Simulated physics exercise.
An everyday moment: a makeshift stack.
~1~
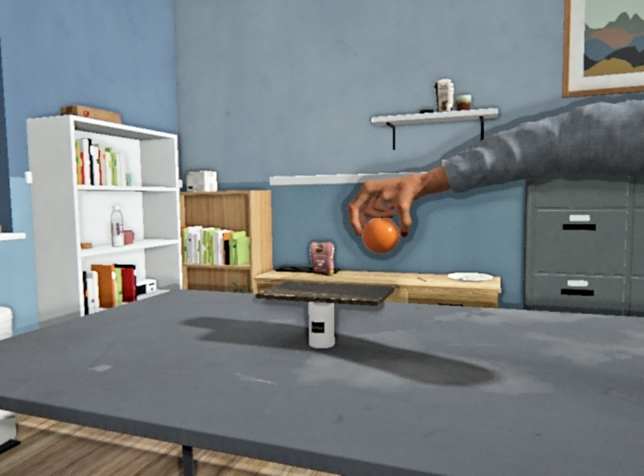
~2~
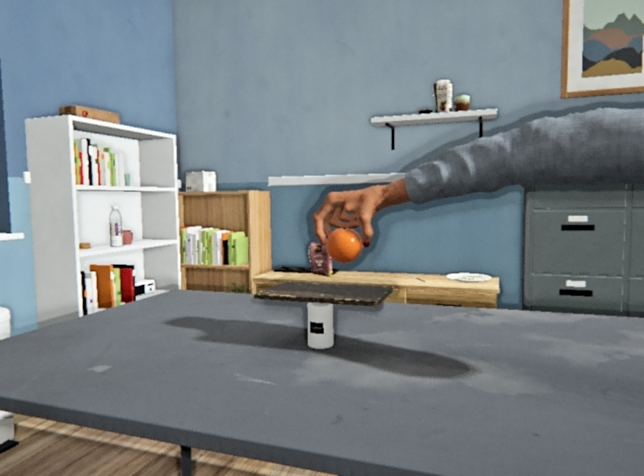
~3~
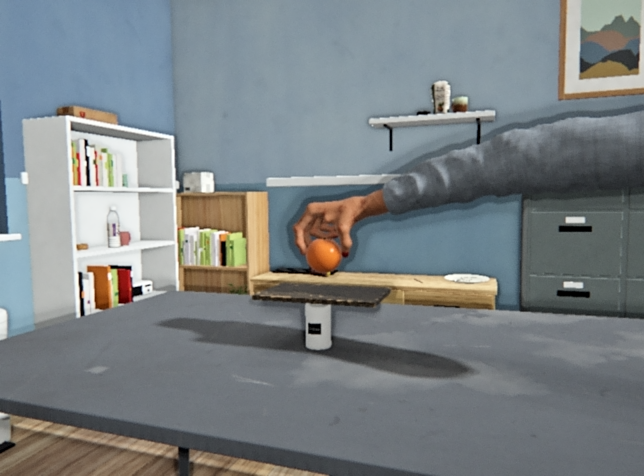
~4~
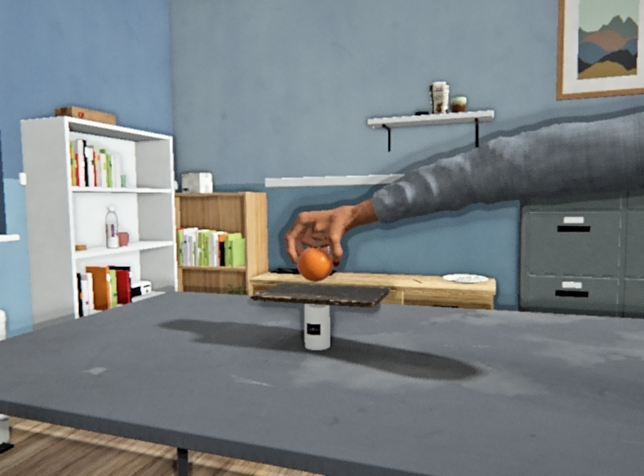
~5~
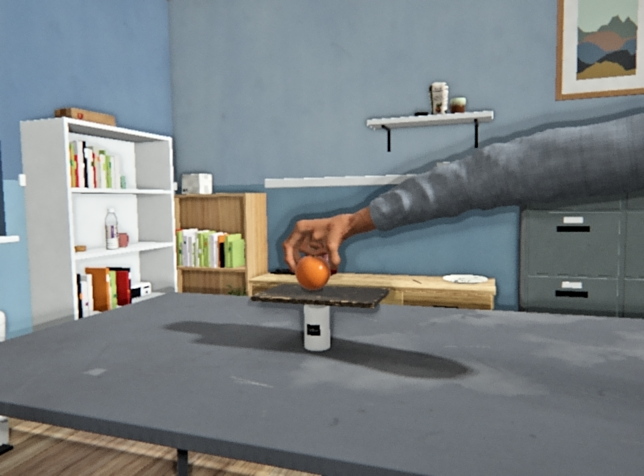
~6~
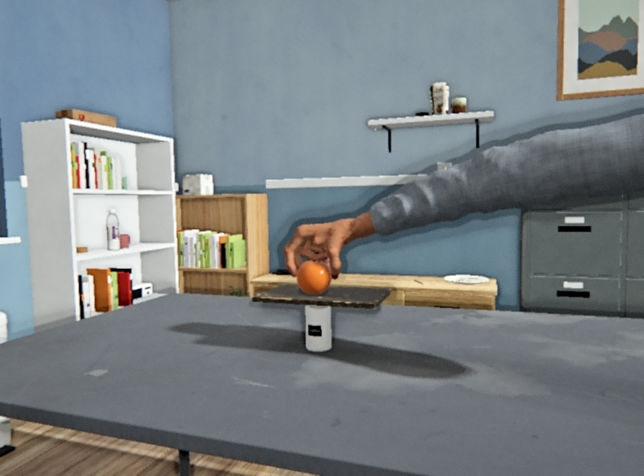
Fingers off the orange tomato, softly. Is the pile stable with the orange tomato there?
As it turns out, it holds.
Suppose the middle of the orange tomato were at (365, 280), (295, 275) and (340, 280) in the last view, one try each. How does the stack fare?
First, it comes apart; second, it stays up; third, it loses its balance.
Then, 0.20 s on from there, no change.
Then, 0.40 s on from there, orange tomato resting near (314, 278).
In the end, all 3 unmoved. At the end, from the last picture's camera, orange tomato near (314, 278). The stack stays up.
